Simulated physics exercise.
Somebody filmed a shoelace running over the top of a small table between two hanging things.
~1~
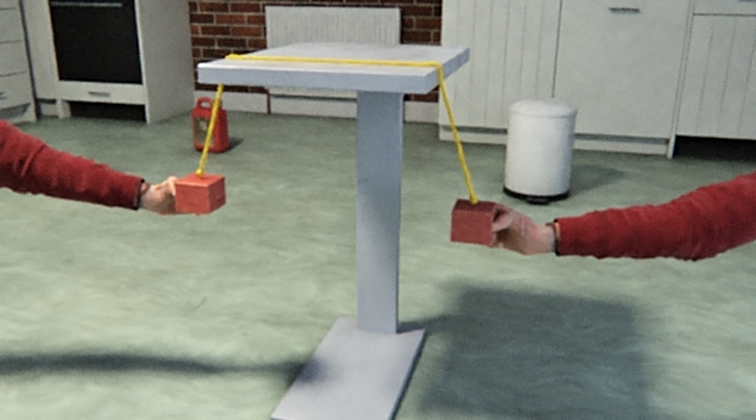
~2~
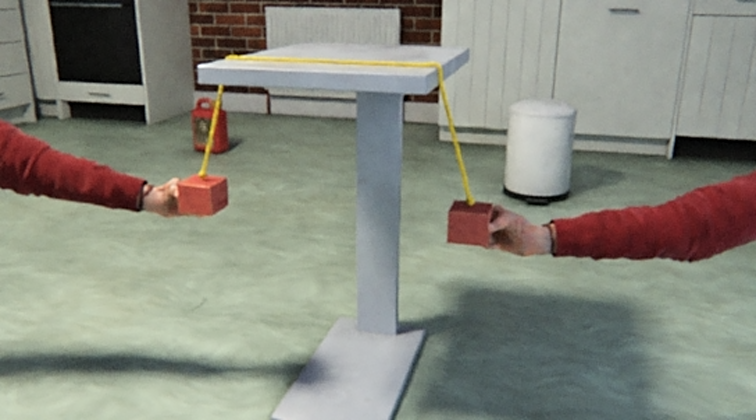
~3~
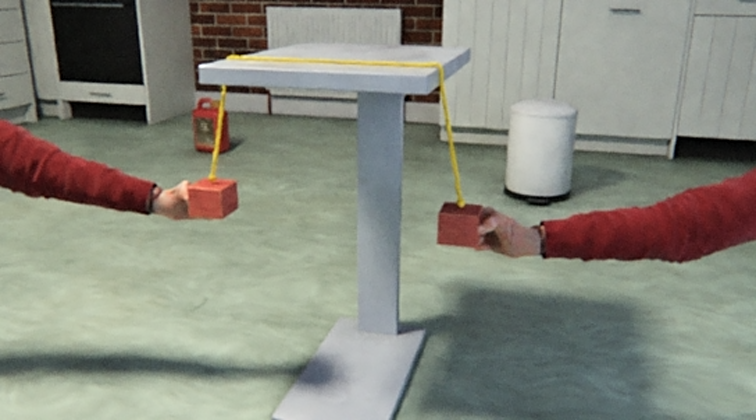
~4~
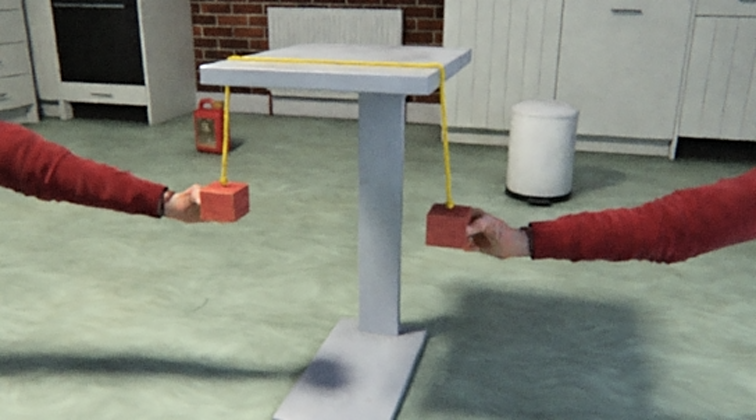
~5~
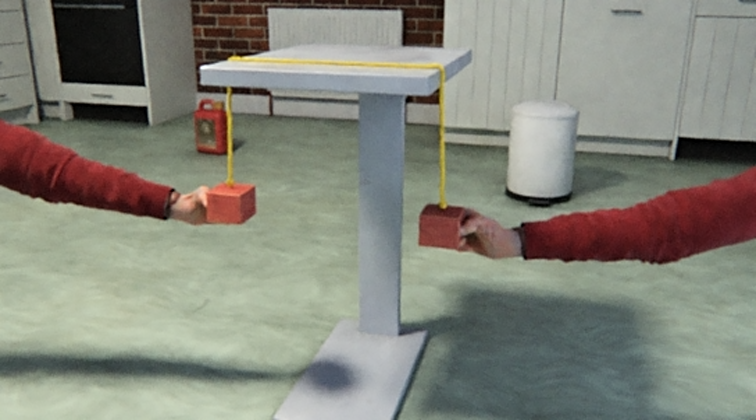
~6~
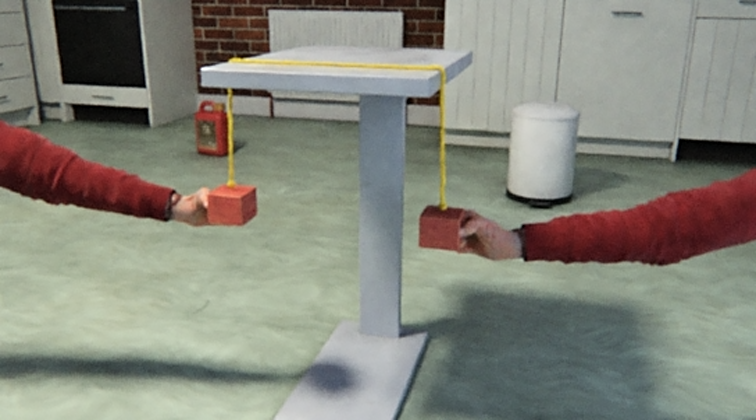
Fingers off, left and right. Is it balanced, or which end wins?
Outcome: The shoelace stays as it is.
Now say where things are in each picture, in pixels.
The first picture shows left block (201, 193); right block (473, 221); shoelace over the top (333, 62).
The second picture shows left block (203, 195); right block (470, 223).
The third picture shows left block (214, 198); right block (460, 225).
The fourth picture shows left block (225, 201); right block (449, 226).
The fifth picture shows left block (232, 203); right block (442, 226).
The sixth picture shows left block (232, 205); right block (442, 228); shoelace over the top (336, 65).
Then, 0.40 s past the final frame, left block at the same height near (239, 201); right block at the same height near (435, 229).
Then, 1.04 s past the final frame, left block at the same height near (233, 201); right block at the same height near (441, 230).
When it is over, left block at the same height near (234, 201); right block at the same height near (439, 230). The shoelace hangs still.
